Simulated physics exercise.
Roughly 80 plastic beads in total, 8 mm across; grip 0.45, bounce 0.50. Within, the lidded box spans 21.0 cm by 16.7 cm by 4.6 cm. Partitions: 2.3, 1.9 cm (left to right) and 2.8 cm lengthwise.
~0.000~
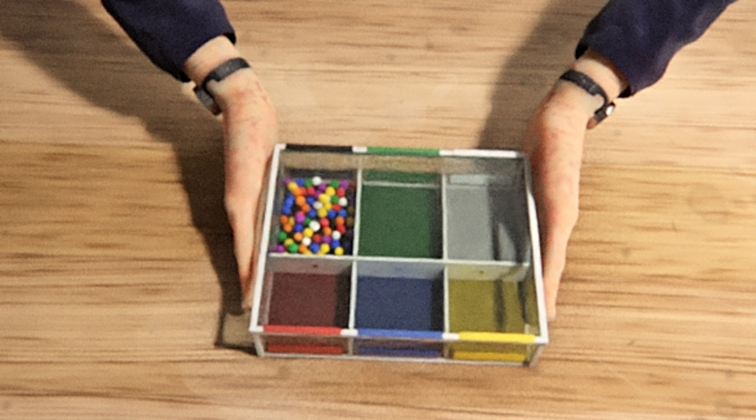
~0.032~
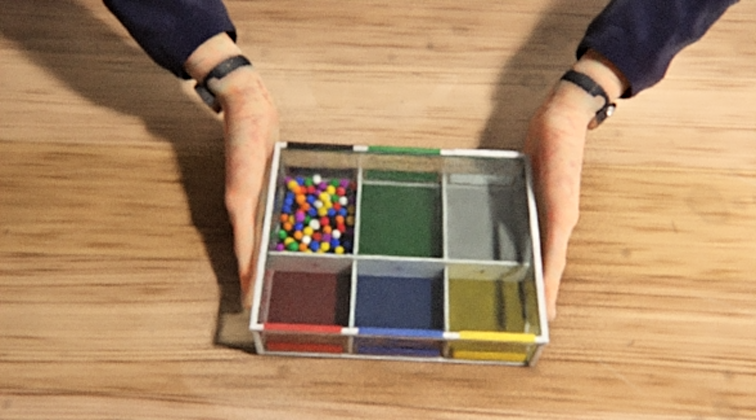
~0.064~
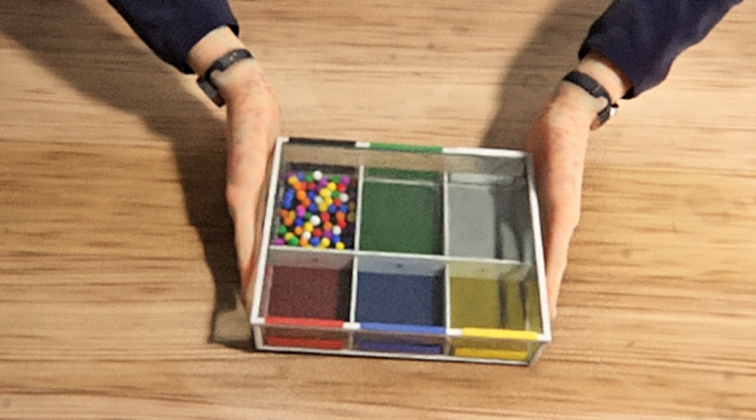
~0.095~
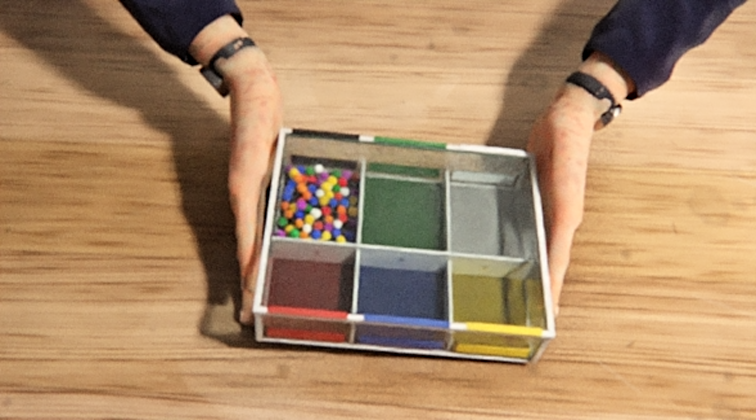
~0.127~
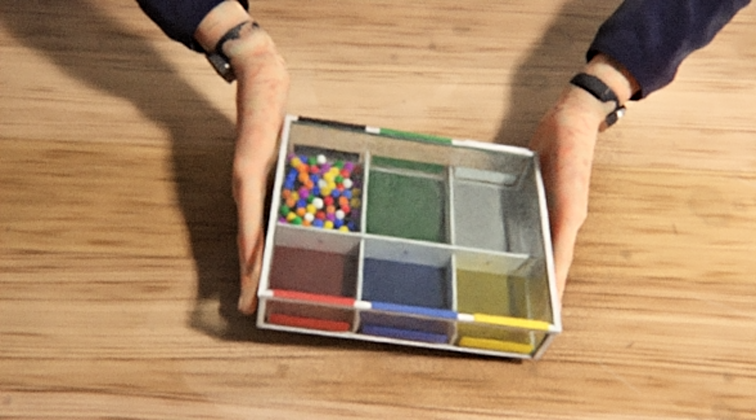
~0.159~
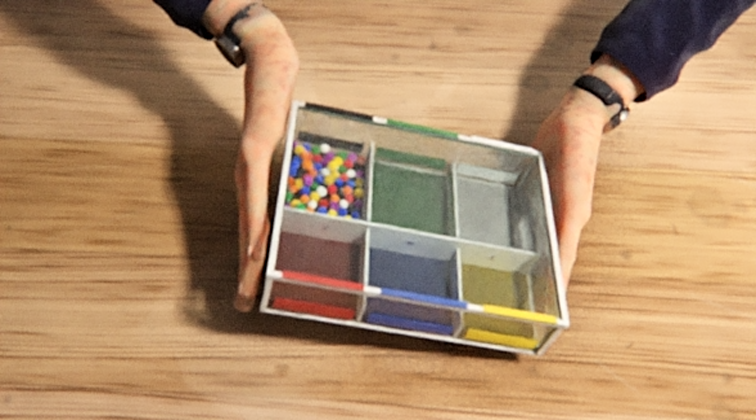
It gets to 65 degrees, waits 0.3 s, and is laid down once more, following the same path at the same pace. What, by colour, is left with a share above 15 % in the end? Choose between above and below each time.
Red: Below, blue: Below, green: Below, yellow: Below, white: Below, black: Above.
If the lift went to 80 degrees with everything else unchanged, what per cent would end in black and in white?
Then the black compartment would keep 35 per cent and the white one 55 per cent.
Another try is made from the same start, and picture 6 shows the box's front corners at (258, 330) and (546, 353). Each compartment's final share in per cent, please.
Result - red: 0 %; blue: 5 %; green: 0 %; yellow: 0 %; white: 0 %; black: 95 %.
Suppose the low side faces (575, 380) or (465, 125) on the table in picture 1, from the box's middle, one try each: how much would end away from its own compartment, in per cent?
Approximately 10 percent, then 0 percent.
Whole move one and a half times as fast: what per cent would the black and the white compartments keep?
Black 65 %; white 20 %.
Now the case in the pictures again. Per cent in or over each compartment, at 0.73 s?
In per cent: Red 0; blue 0; green 0; yellow 0; white 0; black 100.
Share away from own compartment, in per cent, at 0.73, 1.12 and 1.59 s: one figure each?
Taking the three times in turn, it reads 0, 5 and 5.
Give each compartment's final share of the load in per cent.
The red one ends with 0, blue 0, green 5, yellow 0, white 0 and black 95 per cent.
After 0.73 s, tilt 65 degrees; black 100 %.
After 1.12 s, tilt 37 degrees; green 5 %, black 95 %.
After 1.59 s, tilt 0 degrees; green 5 %, black 95 %.
By 1.9 s all is still; red 0 %, blue 0 %, green 5 %, yellow 0 %, white 0 %, black 95 %.
